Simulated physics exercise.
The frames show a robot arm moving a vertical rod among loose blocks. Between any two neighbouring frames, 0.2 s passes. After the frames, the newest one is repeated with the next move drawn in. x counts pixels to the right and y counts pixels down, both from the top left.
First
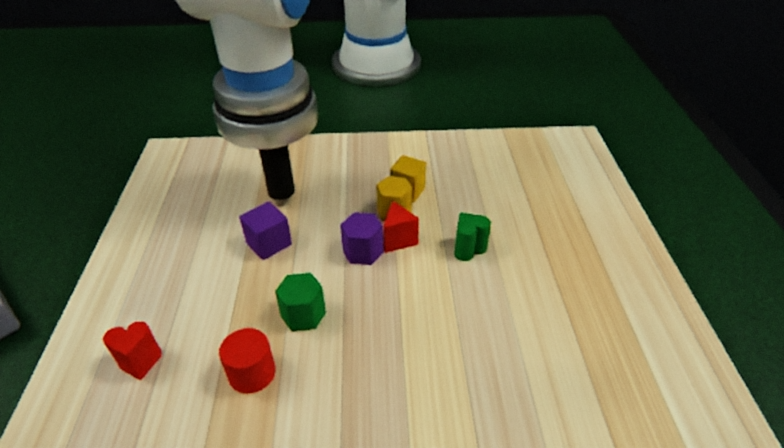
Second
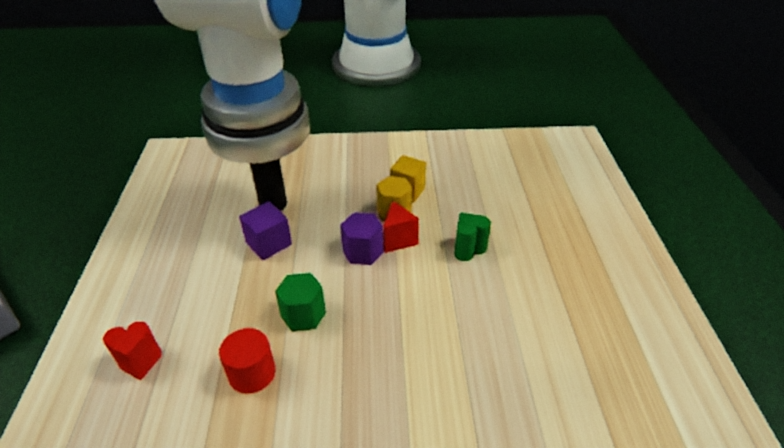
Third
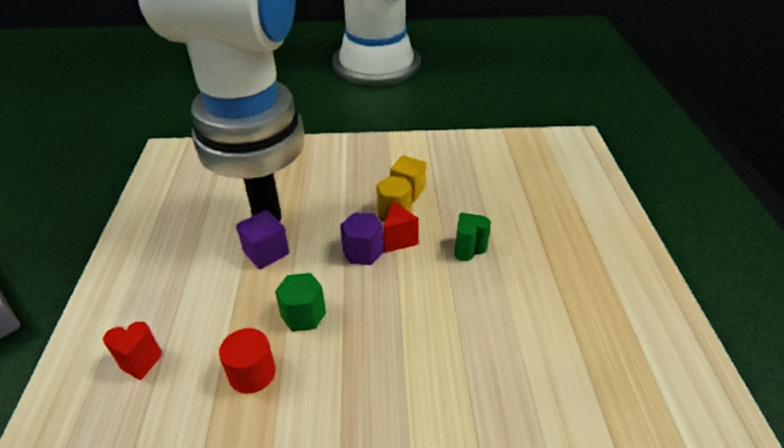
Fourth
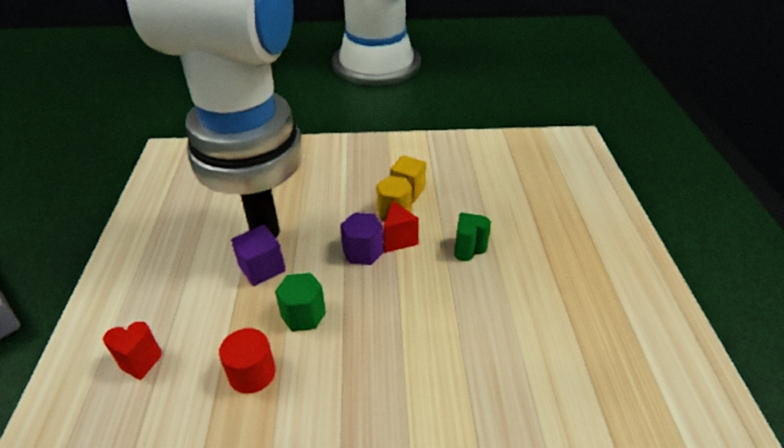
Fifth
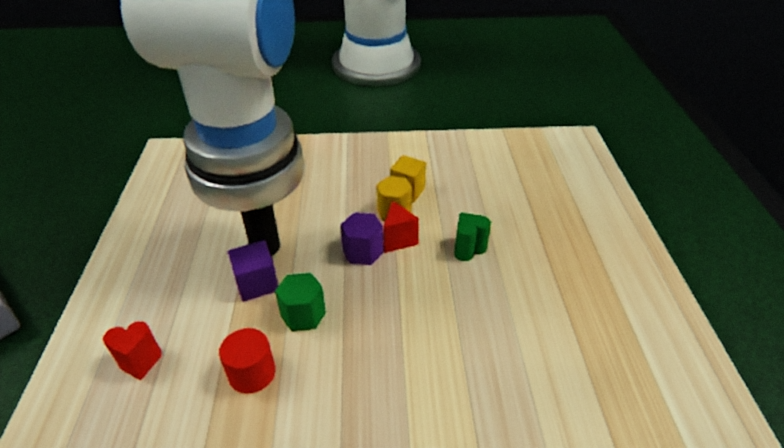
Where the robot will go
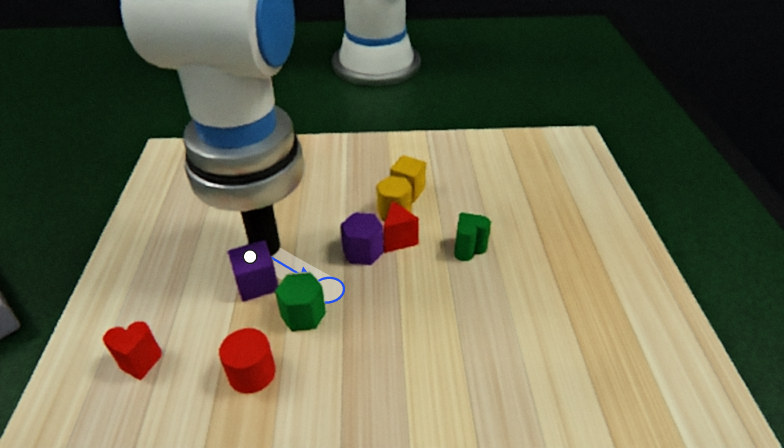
We see a robot arm lower its black rod toward a purple cube on a wooden board, then push the cube a short way forward and slightly left, beside a green six-sided block, while the other blocks stay still.
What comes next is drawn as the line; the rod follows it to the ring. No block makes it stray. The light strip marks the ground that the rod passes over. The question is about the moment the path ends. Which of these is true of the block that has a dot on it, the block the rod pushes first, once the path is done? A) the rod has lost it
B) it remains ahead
My pick is A.
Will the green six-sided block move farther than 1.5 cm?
I expect not.
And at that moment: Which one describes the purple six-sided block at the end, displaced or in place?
That block stays in place.
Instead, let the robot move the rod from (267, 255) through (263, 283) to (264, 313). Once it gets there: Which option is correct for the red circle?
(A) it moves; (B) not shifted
Letter B.
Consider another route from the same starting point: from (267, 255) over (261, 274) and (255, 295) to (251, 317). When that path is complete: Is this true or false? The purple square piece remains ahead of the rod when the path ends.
It is true.
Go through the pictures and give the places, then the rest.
The first picture shows tip of the rod at (282, 192), middles of tops, purple square piece at (263, 217), green six-sided block at (299, 288), purple six-sided block at (362, 225).
The second picture shows rod at (273, 205), nothing pushed.
The third picture shows rod at (268, 218), purple square piece at (260, 225).
The fourth picture shows rod at (265, 233), purple square piece at (255, 241).
The fifth picture shows rod at (266, 247), purple square piece at (250, 257), green six-sided block at (299, 288), purple six-sided block at (362, 225).
The line goes from (267, 255) to (328, 290); the dot is on the purple square piece.
On the path given first. Halfway along, rod at (295, 265); purple square piece at (257, 264), turned 50° clockwise.
At the end, rod at (327, 282); purple square piece at (257, 264), turned 50° clockwise; green six-sided block unmoved; purple six-sided block unmoved.
